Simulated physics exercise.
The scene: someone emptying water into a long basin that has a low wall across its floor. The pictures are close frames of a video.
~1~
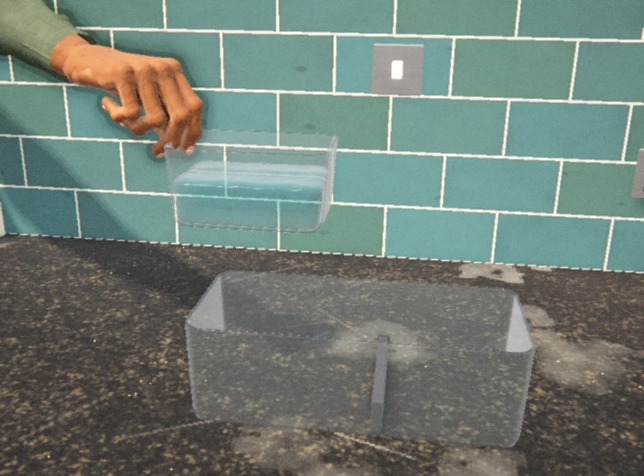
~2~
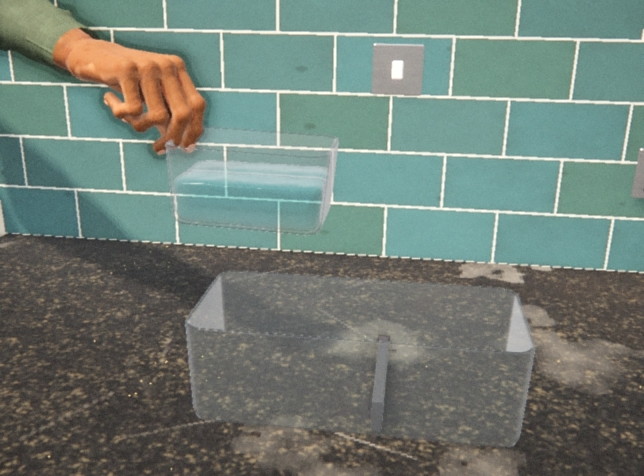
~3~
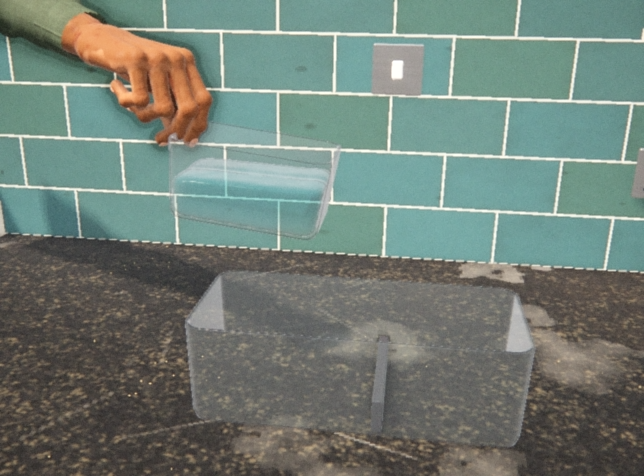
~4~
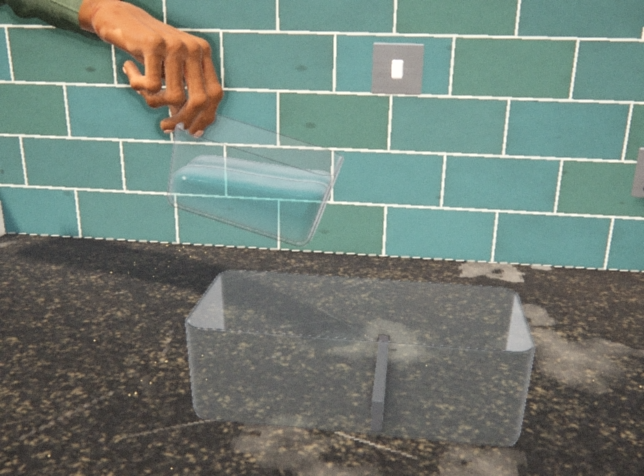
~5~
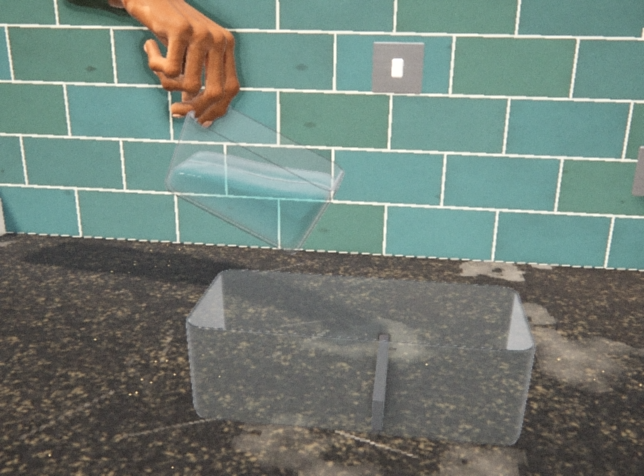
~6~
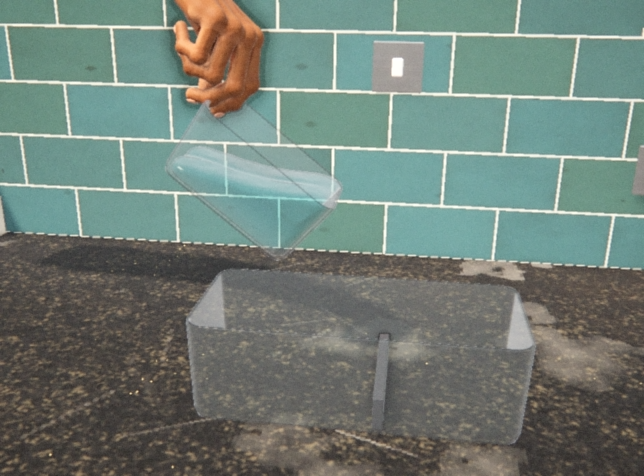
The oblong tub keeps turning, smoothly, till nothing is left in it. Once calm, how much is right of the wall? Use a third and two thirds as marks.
It comes to less than a third.
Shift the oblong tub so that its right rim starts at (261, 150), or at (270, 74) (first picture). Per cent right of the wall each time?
Near 10 % and 15 %.
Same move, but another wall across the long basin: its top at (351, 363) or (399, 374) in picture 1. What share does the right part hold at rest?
About 60 and 20 per cent.
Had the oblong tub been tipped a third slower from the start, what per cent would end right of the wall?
Near 40 %.
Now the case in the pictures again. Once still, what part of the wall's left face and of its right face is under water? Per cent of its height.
The left part 40 per cent, the right part 20.
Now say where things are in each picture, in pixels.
In the first frame, tilt 0°; pouring edge (332, 147); surface from (186, 170) to (328, 177); the long basin's rim runs from (204, 298) to (524, 321); the wall's top is at (381, 368).
In the second frame, tilt 2°; pouring edge (333, 149); surface from (187, 169) to (329, 178).
In the third frame, tilt 7°; pouring edge (336, 156); surface from (187, 168) to (328, 179).
In the fourth frame, tilt 15°; pouring edge (338, 168); surface from (186, 164) to (330, 182).
In the fifth frame, tilt 26°; pouring edge (339, 182); surface from (186, 160) to (334, 185).
In the sixth frame, tilt 39°; pouring edge (337, 199); surface from (183, 154) to (339, 189).
A moment on, the oblong tub is tipped on its side and 22 per cent is still to pour, 26 is left of the wall and 10 right of it.
Next, the oblong tub is tipped right over and 6 per cent is still to pour, 68 is left of the wall and 22 right of it.
Then the oblong tub is tipped right over and 1 per cent is still to pour, 65 is left of the wall and 24 right of it.
Later the oblong tub is tipped right over and 0 per cent is still to pour, 70 is left of the wall and 24 right of it.
Finally, 70 per cent lies left of the wall, 24 right of it and 6 outside.
